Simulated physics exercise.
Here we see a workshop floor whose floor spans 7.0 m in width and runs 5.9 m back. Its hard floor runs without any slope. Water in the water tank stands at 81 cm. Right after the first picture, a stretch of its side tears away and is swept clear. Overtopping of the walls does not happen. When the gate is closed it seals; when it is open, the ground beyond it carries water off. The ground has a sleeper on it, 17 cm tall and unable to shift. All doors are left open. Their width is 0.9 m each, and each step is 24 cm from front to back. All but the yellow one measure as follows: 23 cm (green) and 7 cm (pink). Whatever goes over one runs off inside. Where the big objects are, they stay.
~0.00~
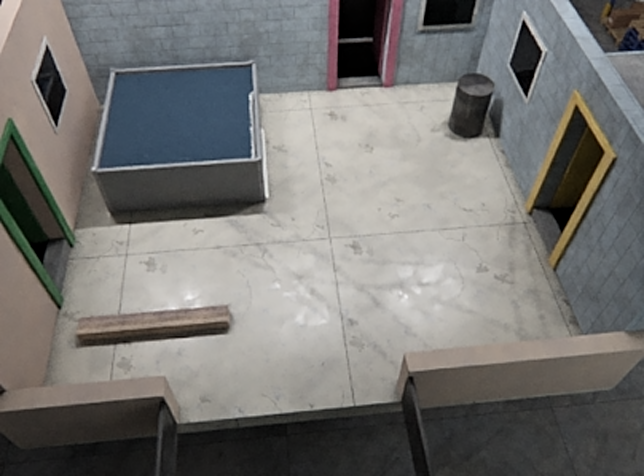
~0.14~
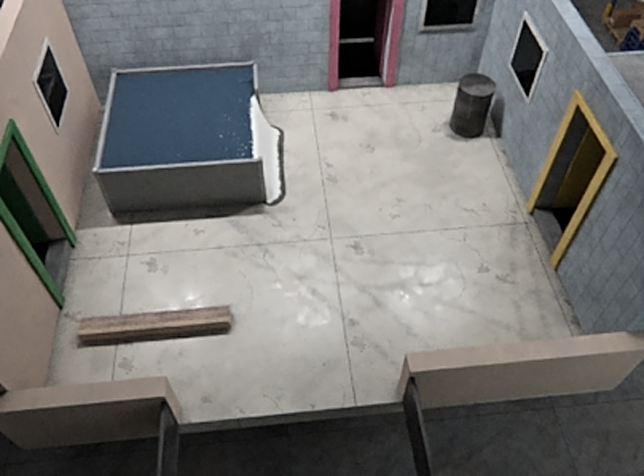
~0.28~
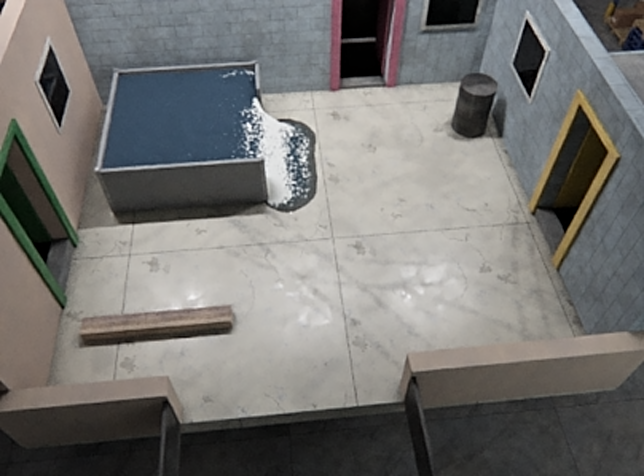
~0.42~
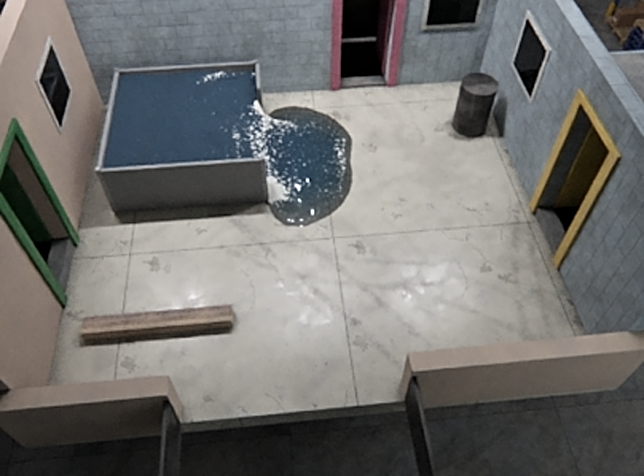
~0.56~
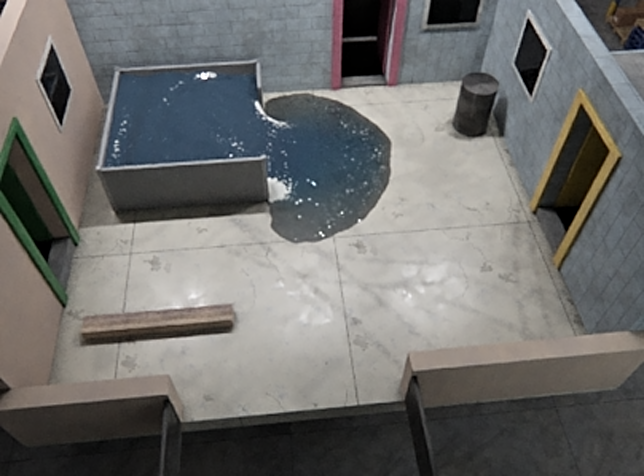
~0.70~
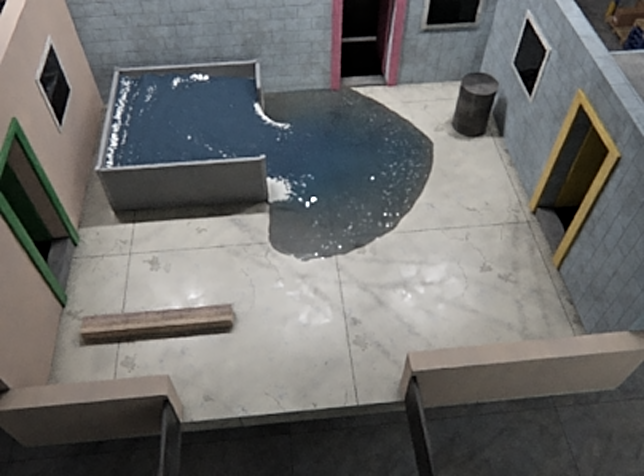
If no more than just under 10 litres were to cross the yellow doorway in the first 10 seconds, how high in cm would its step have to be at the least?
It would need to be about 26 cm high.
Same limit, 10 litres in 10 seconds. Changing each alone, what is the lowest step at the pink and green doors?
Close to 17 cm (pink) and close to 9.5 cm (green).
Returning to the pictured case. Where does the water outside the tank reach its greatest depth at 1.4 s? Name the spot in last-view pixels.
Near pixel (278, 174).
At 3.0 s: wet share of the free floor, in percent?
I'd say near 55 percent is wet.
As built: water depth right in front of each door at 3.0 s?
Yellow door 27 cm, green door 0 cm, pink door 8 cm.
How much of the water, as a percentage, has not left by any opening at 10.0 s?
I'd say near 86 per cent is still there.
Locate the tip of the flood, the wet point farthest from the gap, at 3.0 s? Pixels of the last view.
Roughly at (589, 364) in the last view.
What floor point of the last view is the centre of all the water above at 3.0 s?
(336, 171) or so.
After 1.4 s water covers 45 % of the floor, deepest (41 cm) near (278, 174); it has not reached the yellow door.
After 3.0 s water covers 55 % of the floor, deepest (46 cm) near (578, 339); 27 cm at the yellow door, 61 litres in over its 15 cm step.
After 10.0 s water covers 95 % of the floor, deepest (15 cm) near (123, 107); 12 cm at the yellow door, 117 litres in over its 15 cm step.
At the yellow door as built, the water arrived by 1.5 s and peaked near 29 cm at 2.6 s.
With a step of 23.5 cm, 21 litres would have come in within the 10 s; with 31.5 cm, 0 litres. So under 10 litres takes about 26 cm.
